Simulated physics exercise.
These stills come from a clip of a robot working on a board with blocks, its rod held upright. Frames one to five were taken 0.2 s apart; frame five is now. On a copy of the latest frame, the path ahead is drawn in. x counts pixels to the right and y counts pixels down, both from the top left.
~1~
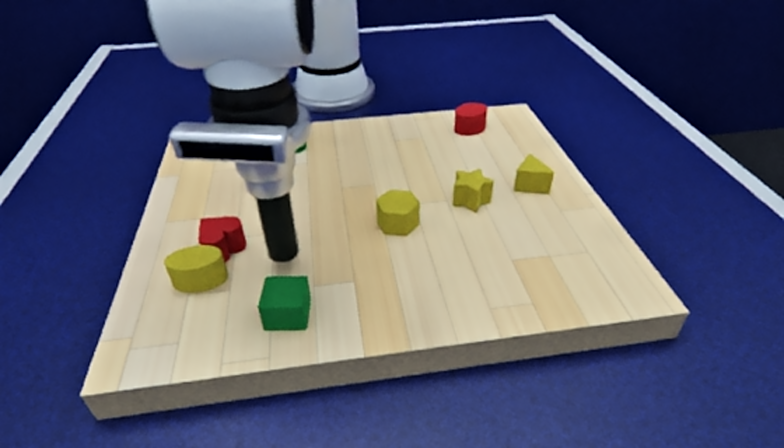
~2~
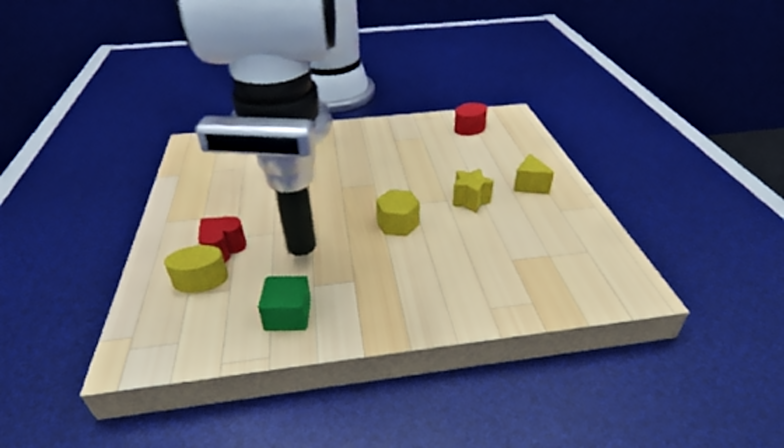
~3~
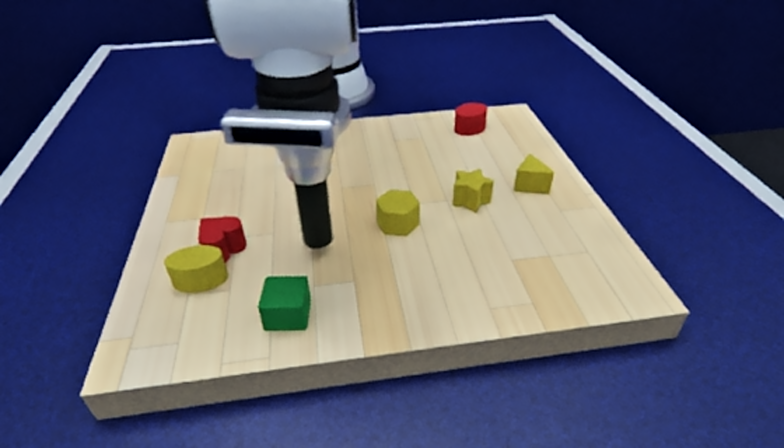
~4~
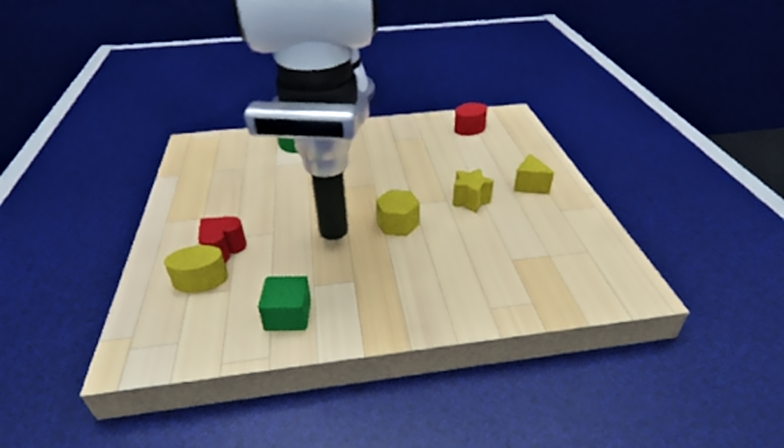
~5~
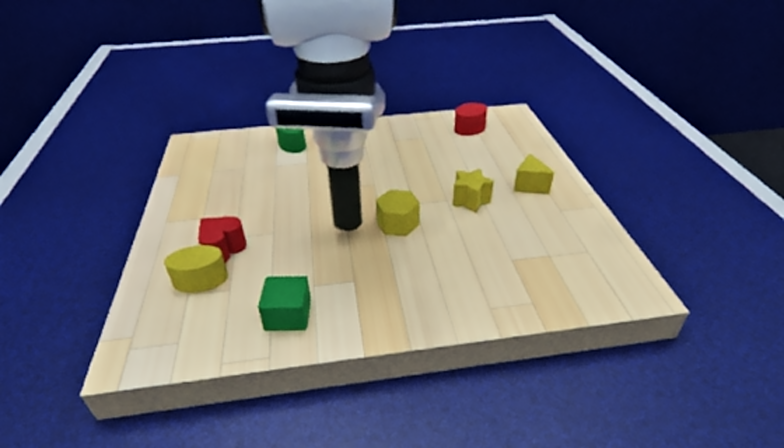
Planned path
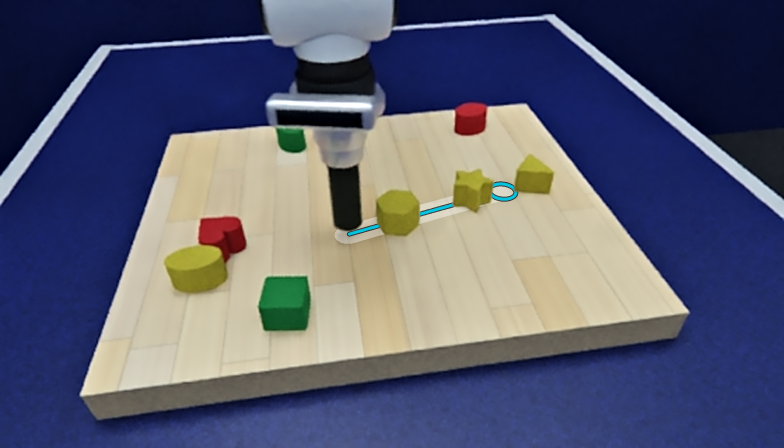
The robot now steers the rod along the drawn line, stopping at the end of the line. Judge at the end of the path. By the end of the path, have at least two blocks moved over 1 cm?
In short: Yes.
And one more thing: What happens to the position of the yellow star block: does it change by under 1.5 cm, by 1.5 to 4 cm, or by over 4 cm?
My estimate: Beyond 4 cm.
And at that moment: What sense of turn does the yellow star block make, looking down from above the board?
From the top: Counterclockwise.
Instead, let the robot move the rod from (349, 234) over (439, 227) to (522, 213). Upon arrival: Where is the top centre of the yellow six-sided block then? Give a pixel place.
My best guess is (453, 183).
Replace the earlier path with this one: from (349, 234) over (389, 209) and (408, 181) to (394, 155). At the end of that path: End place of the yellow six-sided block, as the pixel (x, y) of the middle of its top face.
Expect it around (418, 197).
Drawn move, in a line from (349, 234) to (502, 191).
The first path, step by step. One third of the way, rod at (404, 207); yellow six-sided block at (438, 194), turned 20° clockwise.
Two thirds of the way, rod at (456, 193); yellow six-sided block at (489, 187), turned 40° clockwise; yellow star block at (509, 169), turned 25° anticlockwise; yellow triangular block at (544, 161).
At the end, rod at (504, 180); yellow six-sided block at (516, 189), turned 85° clockwise; yellow star block at (531, 167), turned 95° anticlockwise; yellow triangular block at (552, 158), turned 35° clockwise.
